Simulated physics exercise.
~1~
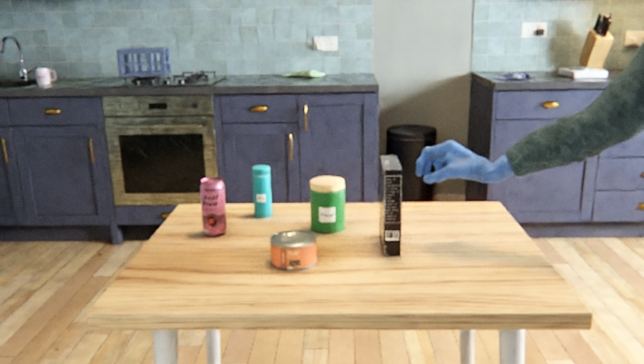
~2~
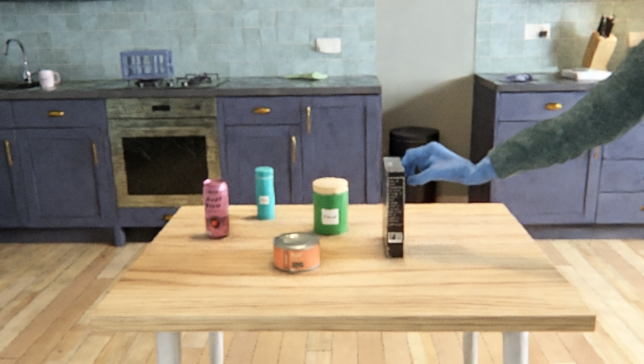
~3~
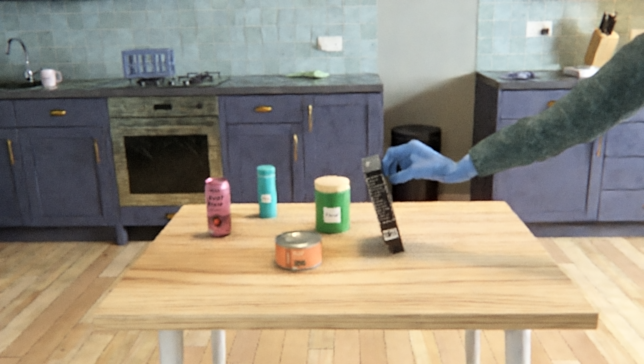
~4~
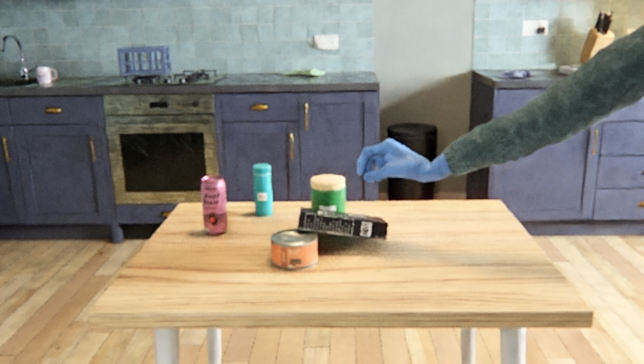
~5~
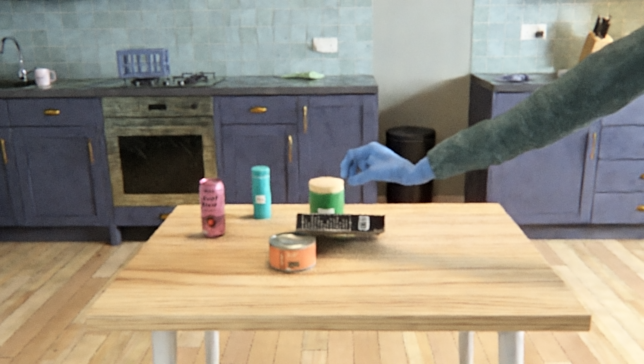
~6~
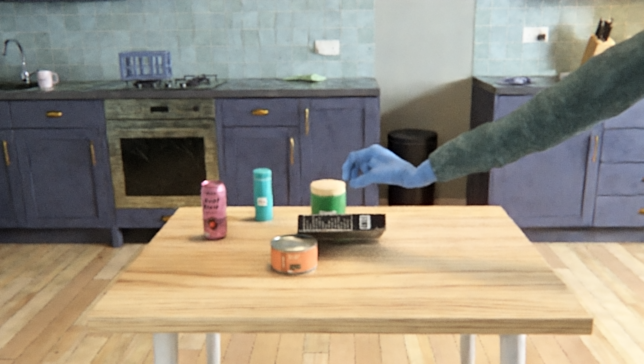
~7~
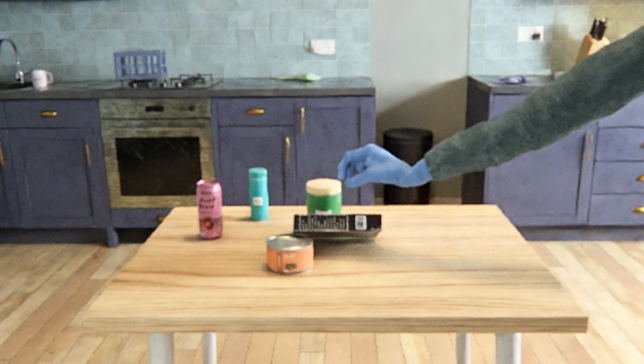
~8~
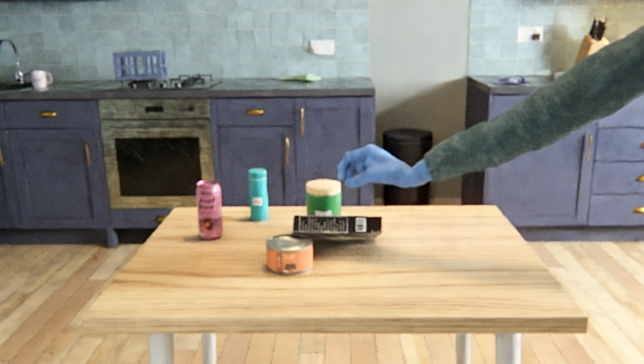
A blue-gloved hand in a dark green sleeve reaches in from the right over a pale wooden table, seen from the front in a kitchen with blue cabinets and an oven behind. On the table are a pink can at left, a turquoise shaker, a green jar, a low orange tub near the middle and an upright black packet at right. The fingers meet the packet and push it leftward. It leans, then topples to the left. It ends on its side in front of the green jar, the hand hovering above, while the other things stay put.
